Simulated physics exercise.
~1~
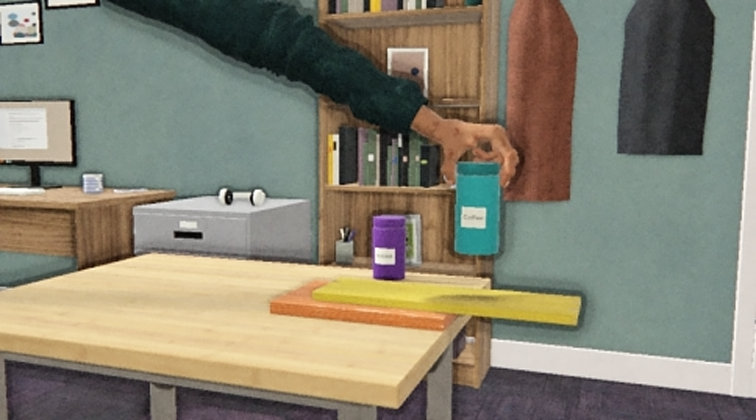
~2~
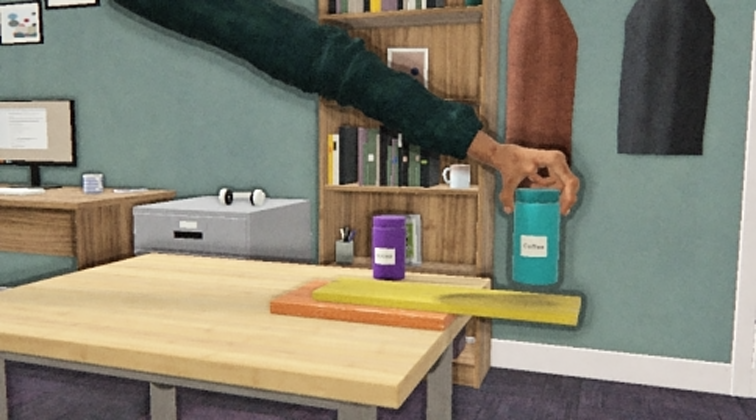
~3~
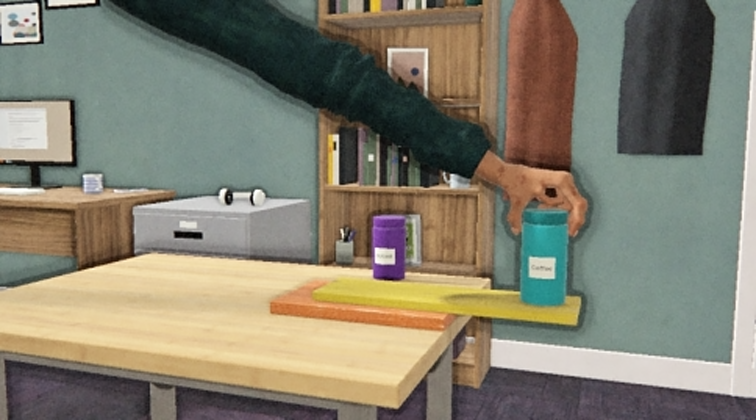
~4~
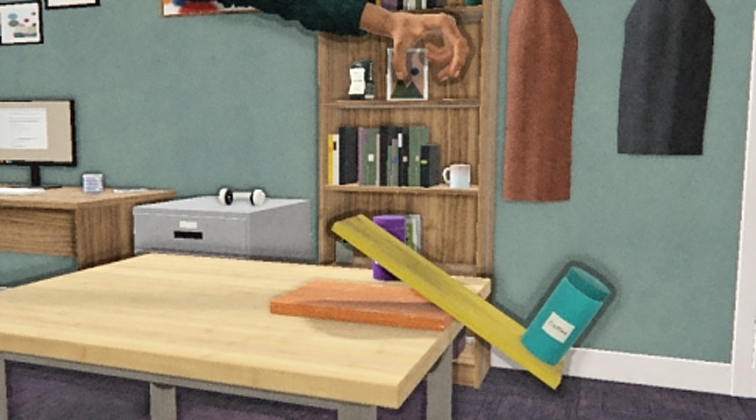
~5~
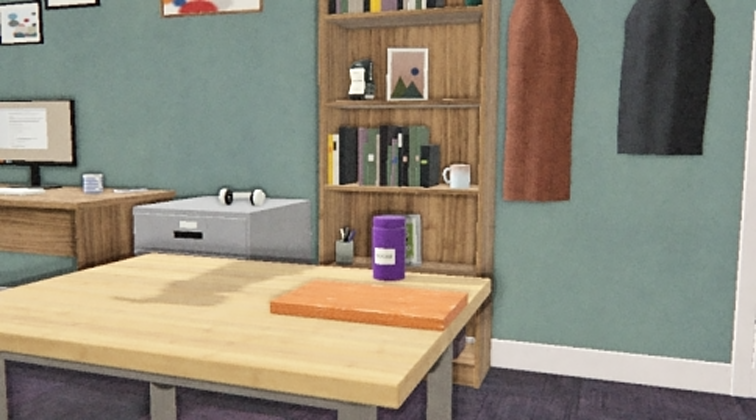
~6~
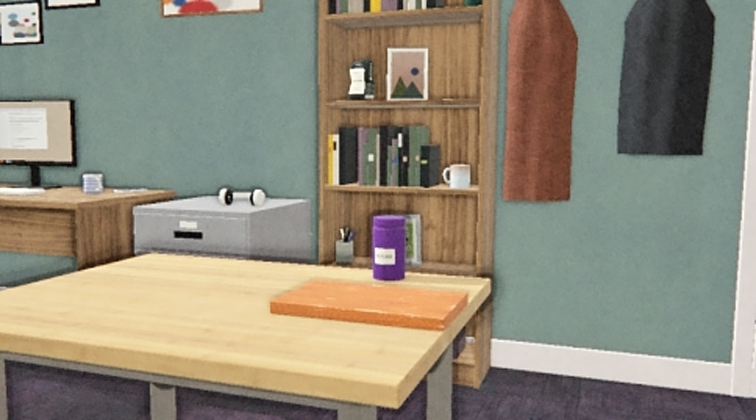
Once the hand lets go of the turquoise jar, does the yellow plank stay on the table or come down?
The yellow plank comes down, tipping off the table's edge along with the turquoise jar.
